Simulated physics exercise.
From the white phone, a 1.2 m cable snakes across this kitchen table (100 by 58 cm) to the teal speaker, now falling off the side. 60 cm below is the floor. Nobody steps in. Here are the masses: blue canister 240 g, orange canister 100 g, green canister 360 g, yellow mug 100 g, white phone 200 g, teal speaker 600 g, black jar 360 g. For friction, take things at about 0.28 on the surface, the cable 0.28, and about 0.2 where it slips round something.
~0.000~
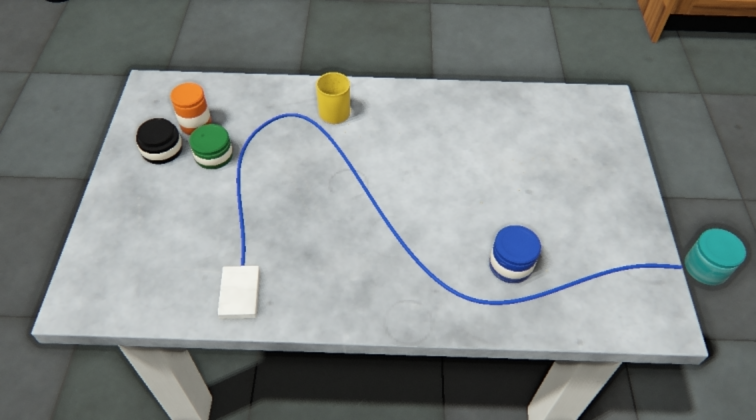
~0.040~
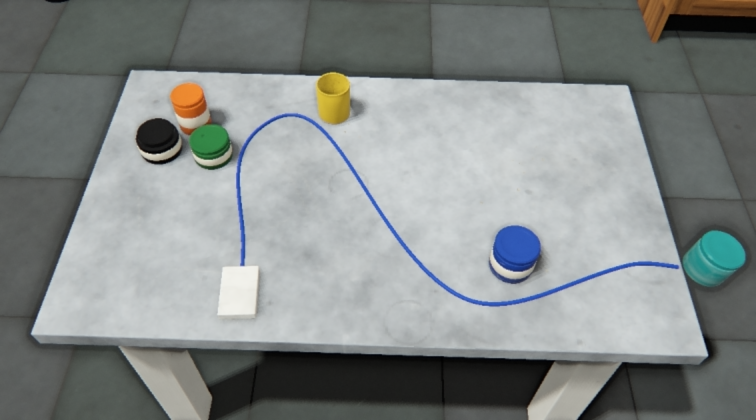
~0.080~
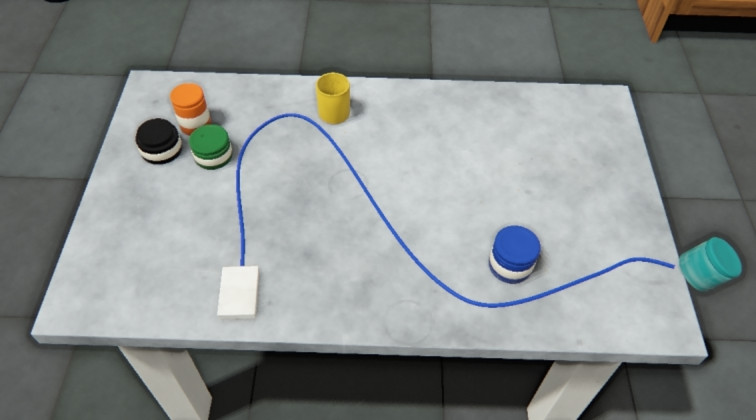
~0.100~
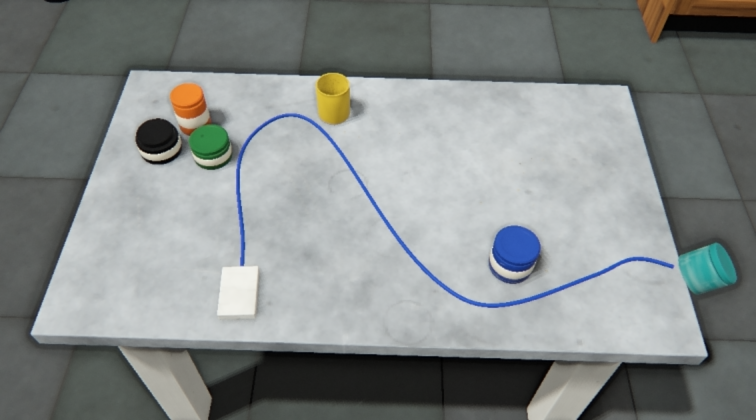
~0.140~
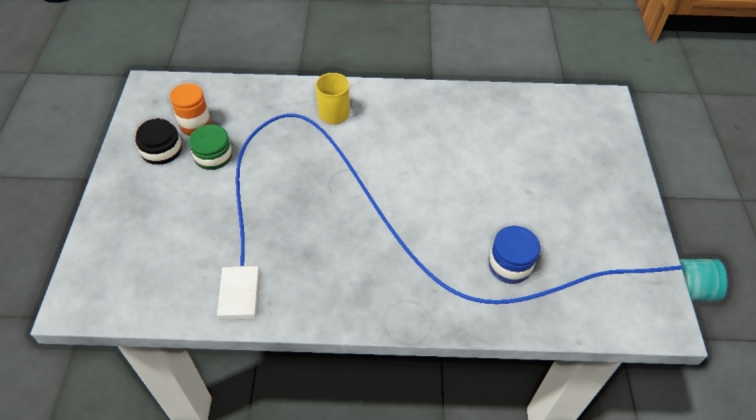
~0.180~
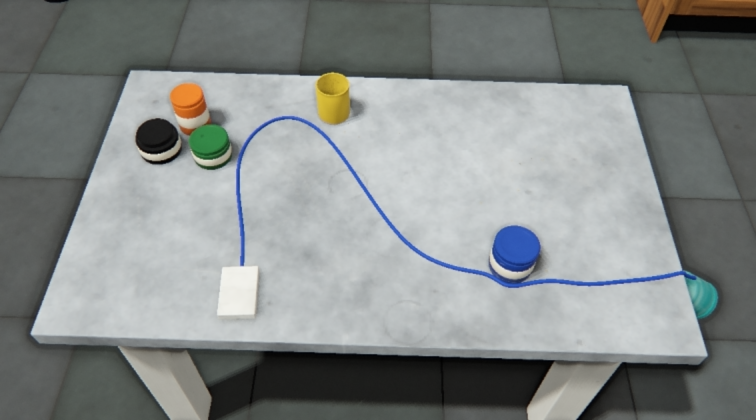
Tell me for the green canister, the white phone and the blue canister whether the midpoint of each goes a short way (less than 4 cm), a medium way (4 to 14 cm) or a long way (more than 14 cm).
Green canister: Small shift. White phone: Medium shift. Blue canister: Small shift.
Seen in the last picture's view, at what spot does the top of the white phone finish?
(284, 310).
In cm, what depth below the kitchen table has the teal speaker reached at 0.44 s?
I'd put it at about 55 centimetres under.
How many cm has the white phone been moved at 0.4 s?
2 centimetres or so.
At 0.4 s, the cable's tail end at (274, 282); white phone 2 cm off its start, teal speaker over the edge.
At 0.7 s, the cable's tail end at (310, 329); white phone 8 cm off its start, teal speaker over the edge.
At 0.9 s, the cable's tail end at (310, 329); white phone 8 cm off its start at (284, 310), teal speaker over the edge.
At 1.2 s, the cable's tail end at (310, 329); white phone 8 cm off its start, teal speaker over the edge.
At 2.4 s, the cable's tail end at (310, 329); white phone 8 cm off its start at (284, 310), blue canister 0 cm off its start at (518, 243), green canister 0 cm off its start at (208, 138), teal speaker over the edge.
